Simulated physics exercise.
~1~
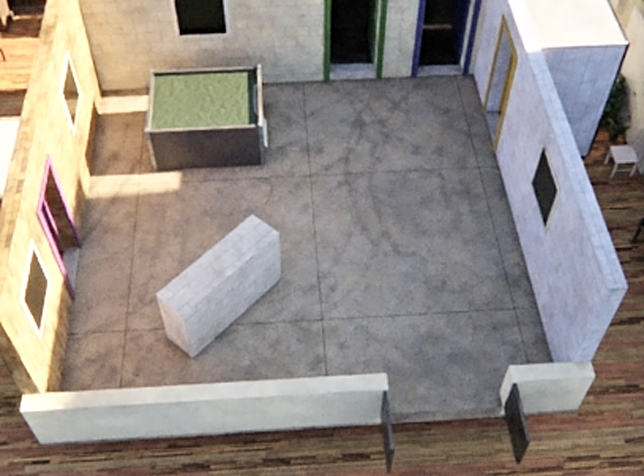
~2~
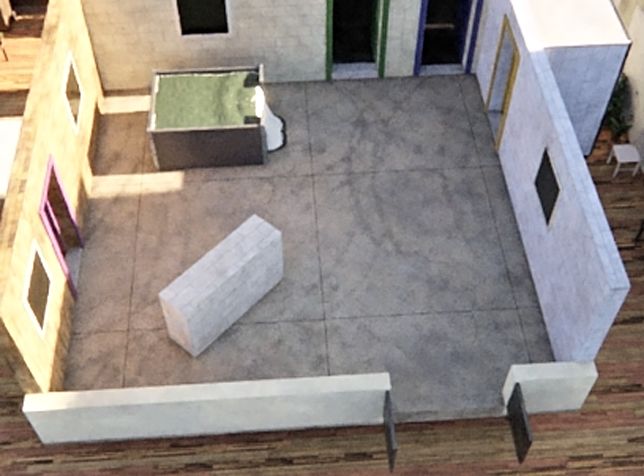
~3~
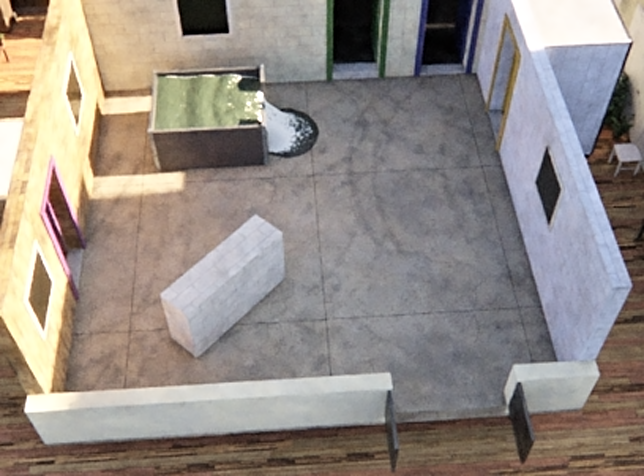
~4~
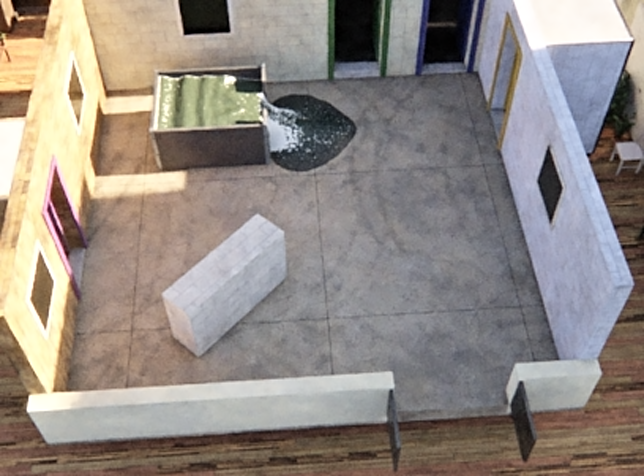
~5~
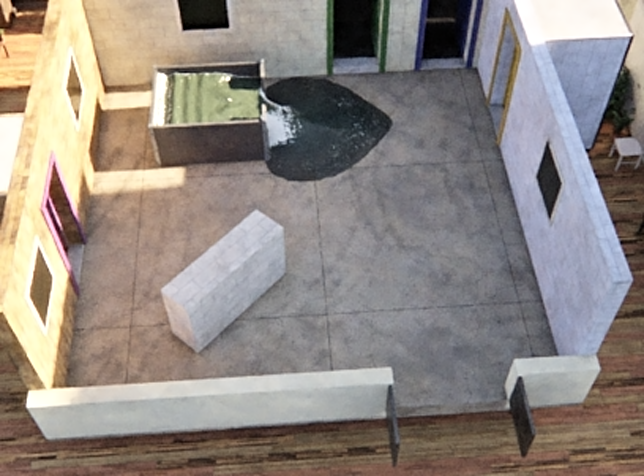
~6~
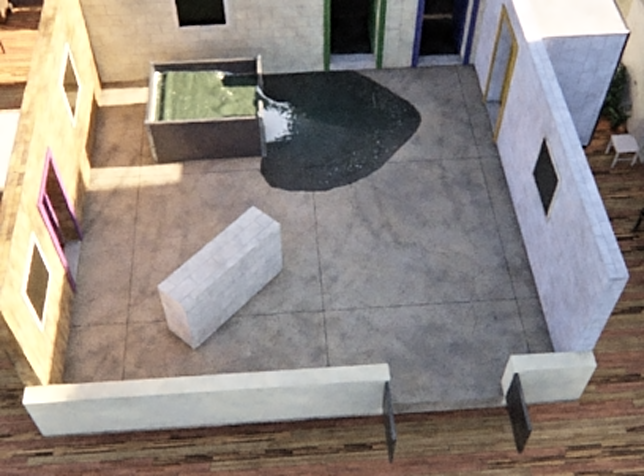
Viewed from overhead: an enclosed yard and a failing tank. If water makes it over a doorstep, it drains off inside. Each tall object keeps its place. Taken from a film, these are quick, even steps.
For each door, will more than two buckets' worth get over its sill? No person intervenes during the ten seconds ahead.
Yellow door: Over the cap; purple door: Within the cap; blue door: Over the cap; green door: Within the cap.
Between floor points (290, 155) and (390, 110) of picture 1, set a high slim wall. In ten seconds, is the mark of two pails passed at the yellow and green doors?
So: Yellow goes past the mark; green goes past the mark.
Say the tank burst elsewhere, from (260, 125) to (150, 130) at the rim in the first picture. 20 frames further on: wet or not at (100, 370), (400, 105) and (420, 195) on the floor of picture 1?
One after the other: Flooded, free of water, dry.
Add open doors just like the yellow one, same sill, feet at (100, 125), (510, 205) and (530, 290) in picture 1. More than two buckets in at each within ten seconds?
In order: Falls short, exceeds it, falls short.
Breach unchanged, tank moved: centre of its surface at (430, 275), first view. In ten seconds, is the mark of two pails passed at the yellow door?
Result for the yellow door: It doesn't reach it.
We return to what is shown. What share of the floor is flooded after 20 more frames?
My best guess is some 40 %.
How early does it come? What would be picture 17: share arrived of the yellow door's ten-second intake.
Roughly 35 per cent.
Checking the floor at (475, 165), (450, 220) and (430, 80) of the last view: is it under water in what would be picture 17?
First swamped, then swamped, then swamped.
A moment on, water covers 30 % of the floor; the yellow door under two buckets in, the purple door not reached, the blue door wet at the sill, nothing in, the green door wet at the sill, nothing in.
Next, water covers 35 % of the floor; the yellow door over two buckets in, the purple door not reached, the blue door under two buckets in, the green door wet at the sill, nothing in.
Then, water covers 40 % of the floor; the yellow door far over two buckets in, the purple door not reached, the blue door over two buckets in, the green door under two buckets in.
Later, water covers 55 % of the floor; the yellow door far over two buckets in, the purple door not reached, the blue door far over two buckets in, the green door under two buckets in.
In the end, water covers 65 % of the floor; the yellow door far over two buckets in, the purple door not reached, the blue door far over two buckets in, the green door under two buckets in.
